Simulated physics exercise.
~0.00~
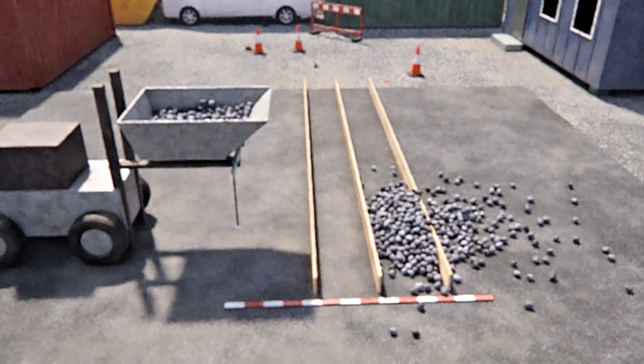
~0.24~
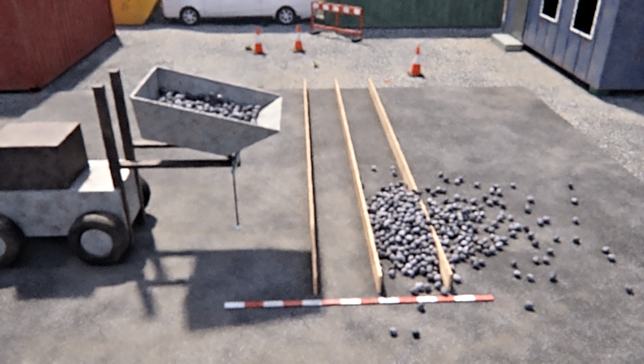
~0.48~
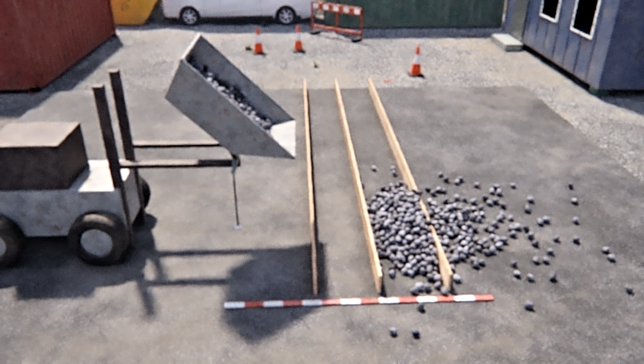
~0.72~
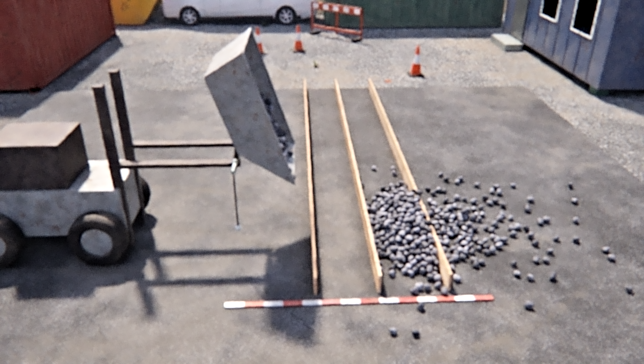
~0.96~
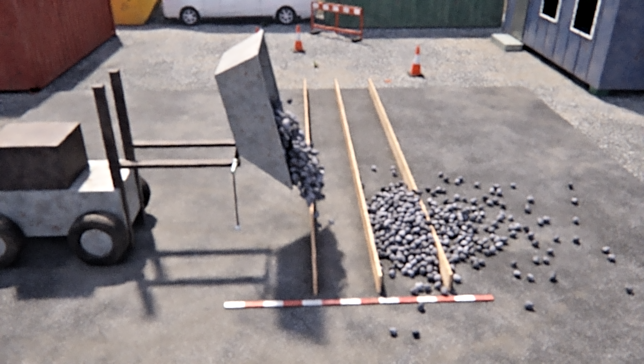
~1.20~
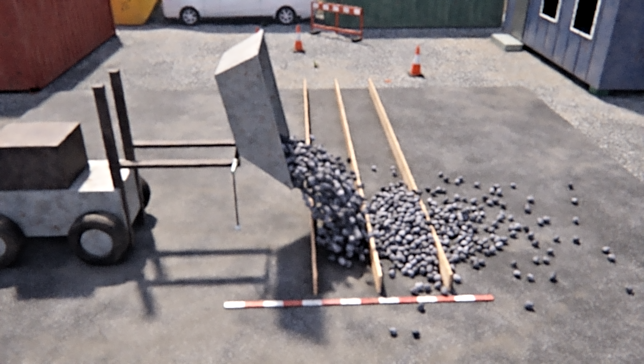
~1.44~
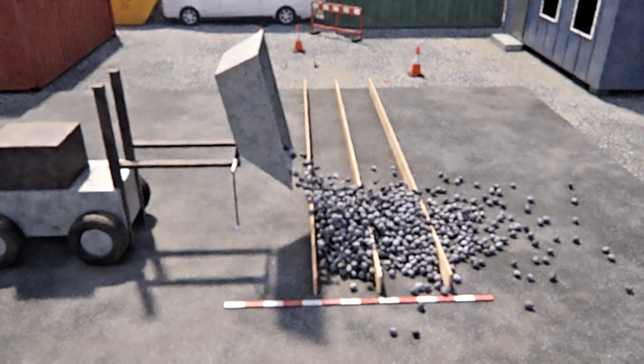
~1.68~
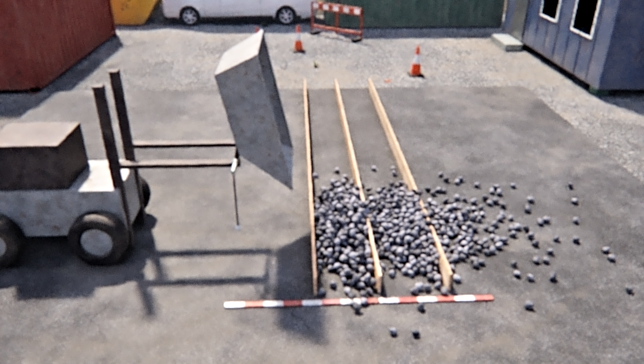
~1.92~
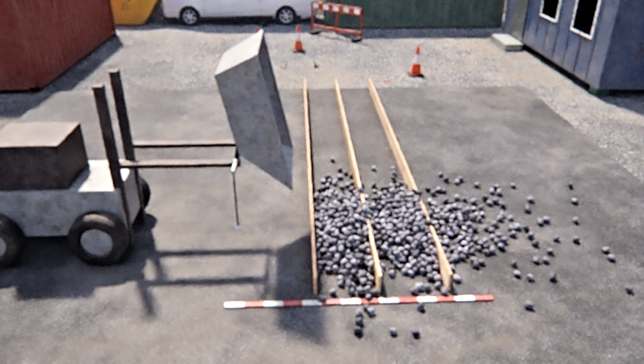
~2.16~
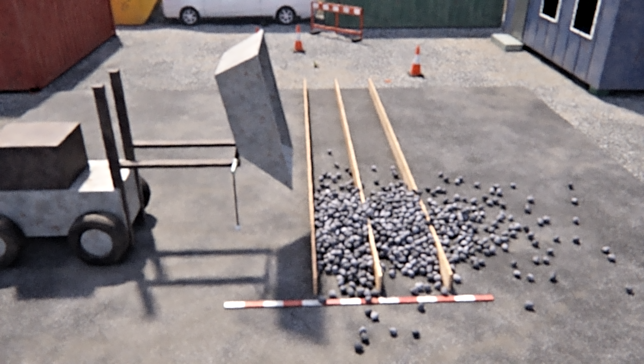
In a paved yard, a forklift tips its skip and dark stones pour between planks.
